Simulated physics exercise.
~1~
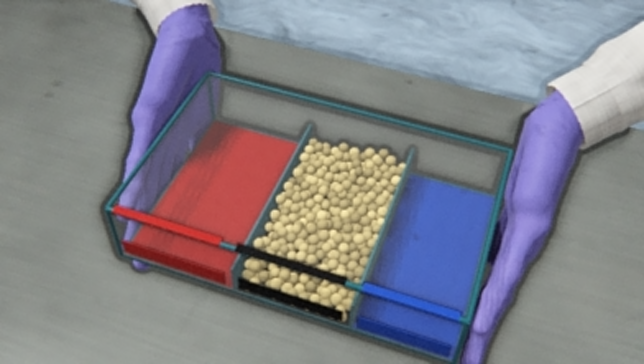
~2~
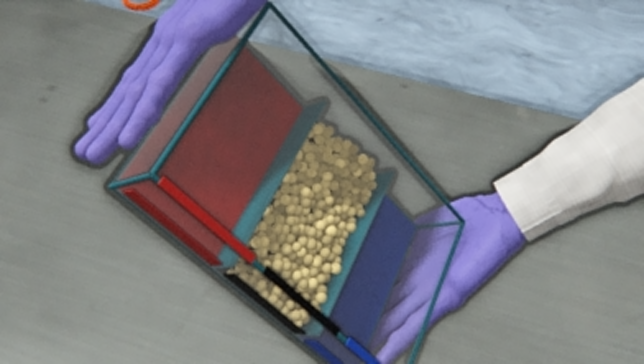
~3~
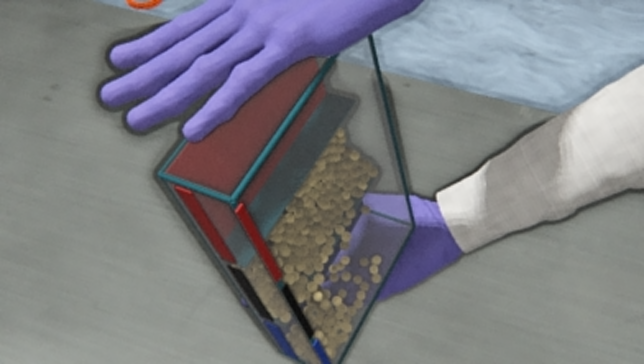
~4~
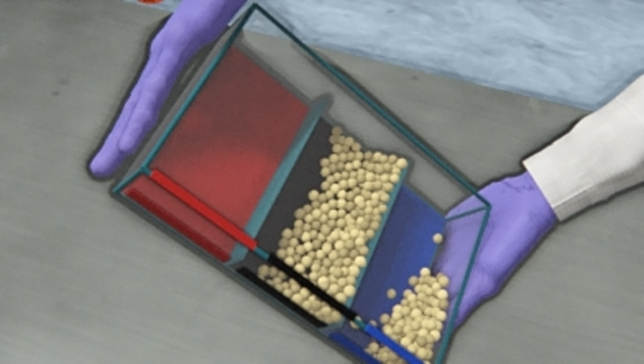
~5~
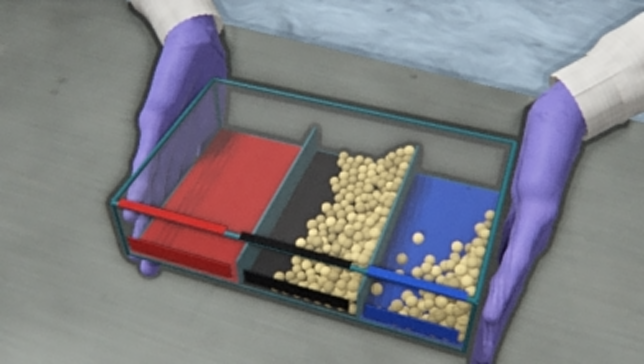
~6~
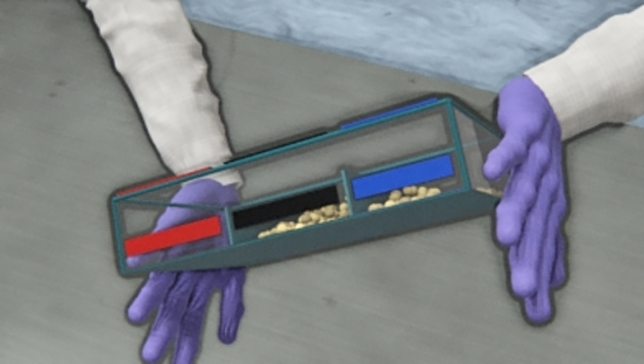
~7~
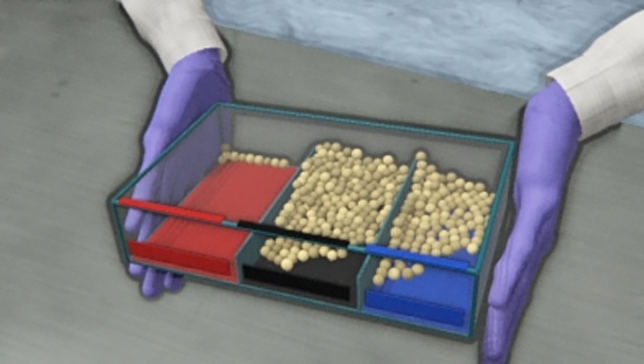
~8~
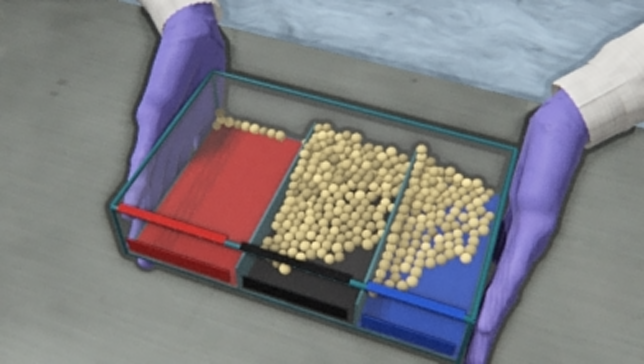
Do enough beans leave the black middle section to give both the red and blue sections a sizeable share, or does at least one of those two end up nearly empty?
The red section ends up nearly empty, with only a short row of beans along its far wall. The blue section holds a sizeable share, and the black section still holds the most.
